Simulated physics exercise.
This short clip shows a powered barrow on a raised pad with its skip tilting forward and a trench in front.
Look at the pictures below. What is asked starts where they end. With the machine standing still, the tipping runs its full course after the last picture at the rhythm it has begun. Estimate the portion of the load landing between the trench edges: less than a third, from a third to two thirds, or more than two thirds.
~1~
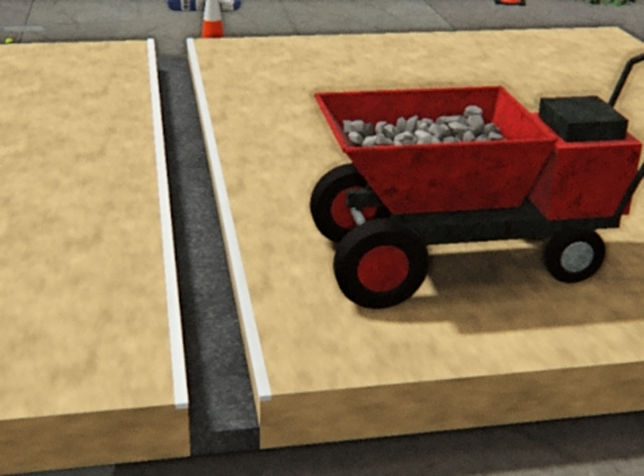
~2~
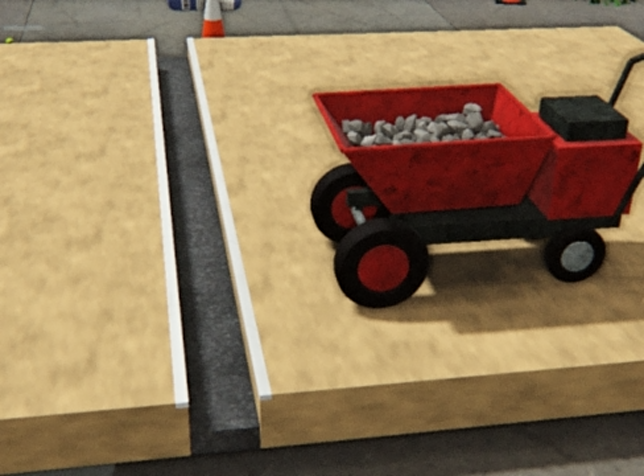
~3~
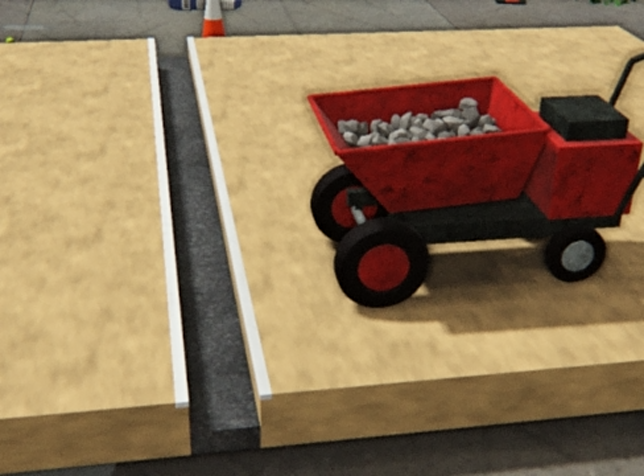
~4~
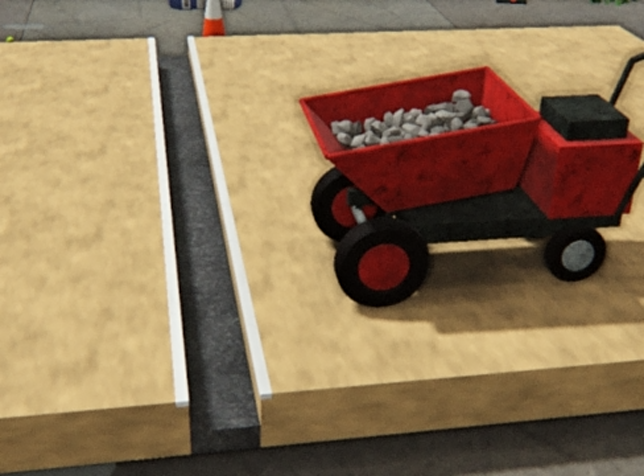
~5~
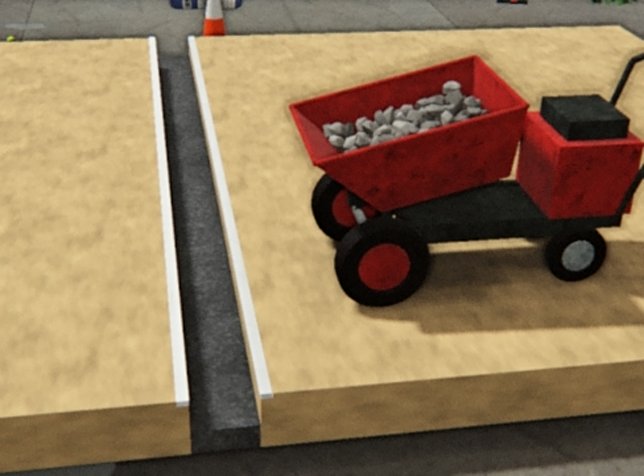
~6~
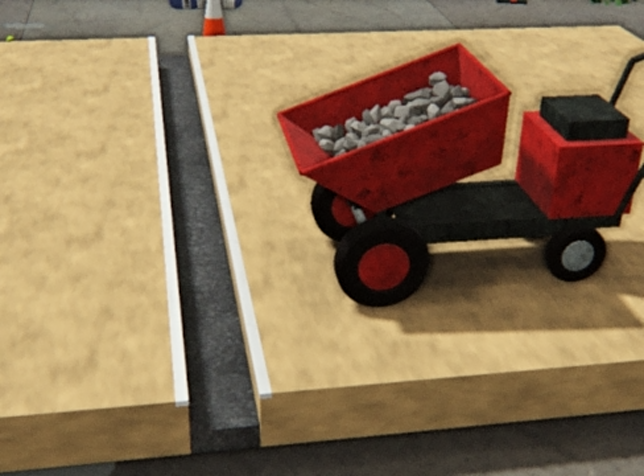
Between the edges lands more than two thirds of the load.
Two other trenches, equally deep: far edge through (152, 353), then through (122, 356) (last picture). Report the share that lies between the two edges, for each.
About 90 %, then 100 %.
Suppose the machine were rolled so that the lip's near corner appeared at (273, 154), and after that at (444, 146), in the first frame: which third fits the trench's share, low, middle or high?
First below one third, then below one third.
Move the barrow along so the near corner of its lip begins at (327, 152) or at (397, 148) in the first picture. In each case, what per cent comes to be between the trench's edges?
You'd get around 70 in a hundred, then 50 in a hundred.
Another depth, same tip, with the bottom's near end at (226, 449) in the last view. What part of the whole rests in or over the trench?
Something close to 100 per cent.
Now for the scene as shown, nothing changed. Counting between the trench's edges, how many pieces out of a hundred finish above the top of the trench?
Around 30 per cent.
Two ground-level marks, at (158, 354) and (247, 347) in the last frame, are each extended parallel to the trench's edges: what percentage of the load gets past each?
In order: Near 10 %, then 90 %.
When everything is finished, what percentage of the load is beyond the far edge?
I'd estimate about 10 per cent of the load.
Soon, skip tipped steeply; all in the skip.
A while on, skip tipped right over; nearly all in the skip; a small part in or heaped over the trench.
Towards the end, skip tipped right over; about a quarter in the skip; about two thirds in or heaped over the trench; a small part beyond it.
Finally, skip tipped right over; a small part in the skip; a stray few short of the trench; most in or heaped over the trench; a small part beyond it.
